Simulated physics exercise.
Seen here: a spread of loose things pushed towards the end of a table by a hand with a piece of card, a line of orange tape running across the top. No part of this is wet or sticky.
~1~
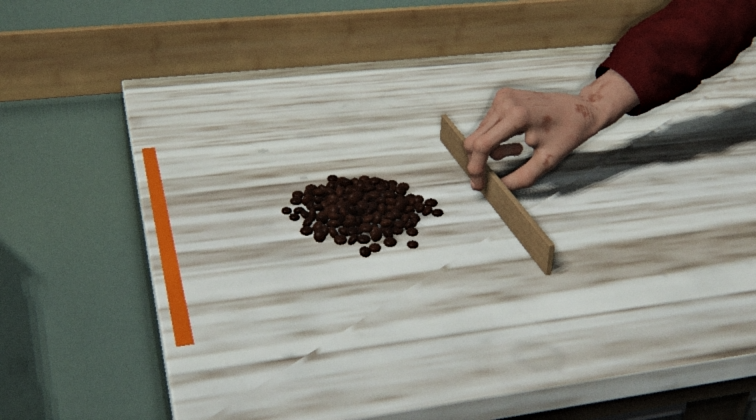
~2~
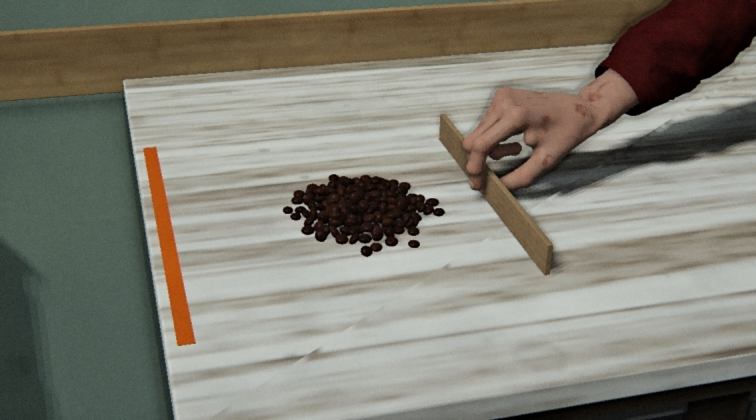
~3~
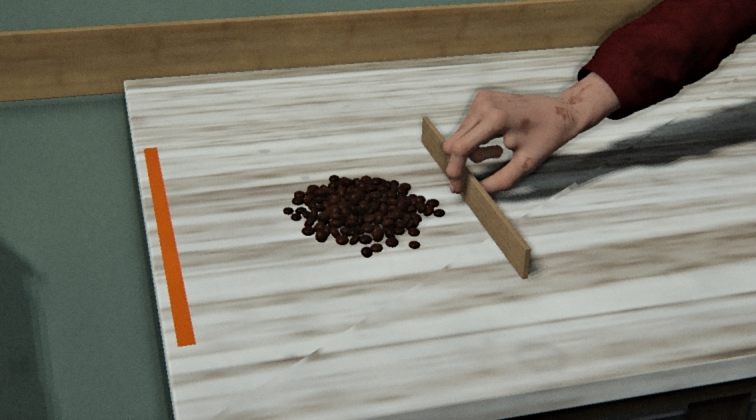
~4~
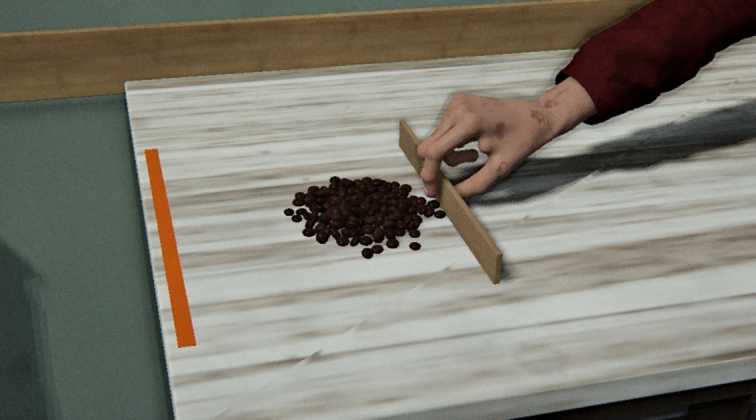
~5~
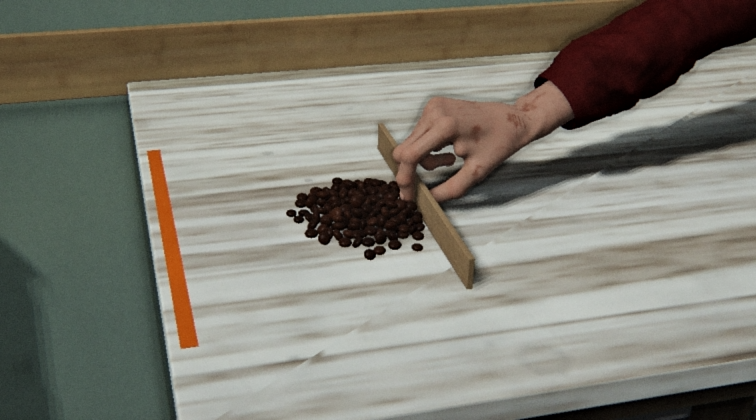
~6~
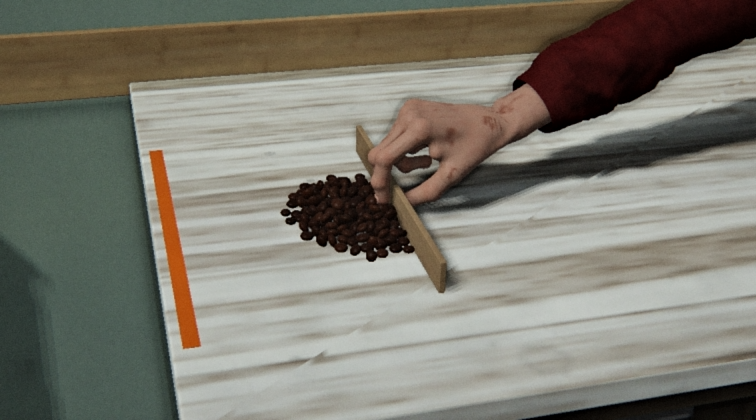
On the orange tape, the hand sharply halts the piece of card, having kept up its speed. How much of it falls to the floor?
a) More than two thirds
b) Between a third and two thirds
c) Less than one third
Option a: More than two thirds.
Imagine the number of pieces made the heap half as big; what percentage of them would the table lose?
Expected share: Around 100 %.
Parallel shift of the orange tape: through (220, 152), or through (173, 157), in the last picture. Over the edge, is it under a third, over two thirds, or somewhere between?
The first position gives less than a third, the second gives above two thirds.
Soon, piece of card still moving, near (278, 197); heap all on the table, its front near (186, 236).
A while on, piece of card stopped at the orange tape; heap most over the edge.
Towards the end, piece of card stopped at the orange tape; heap nearly all over the edge.
Finally, piece of card stopped at the orange tape; heap nearly all over the edge.
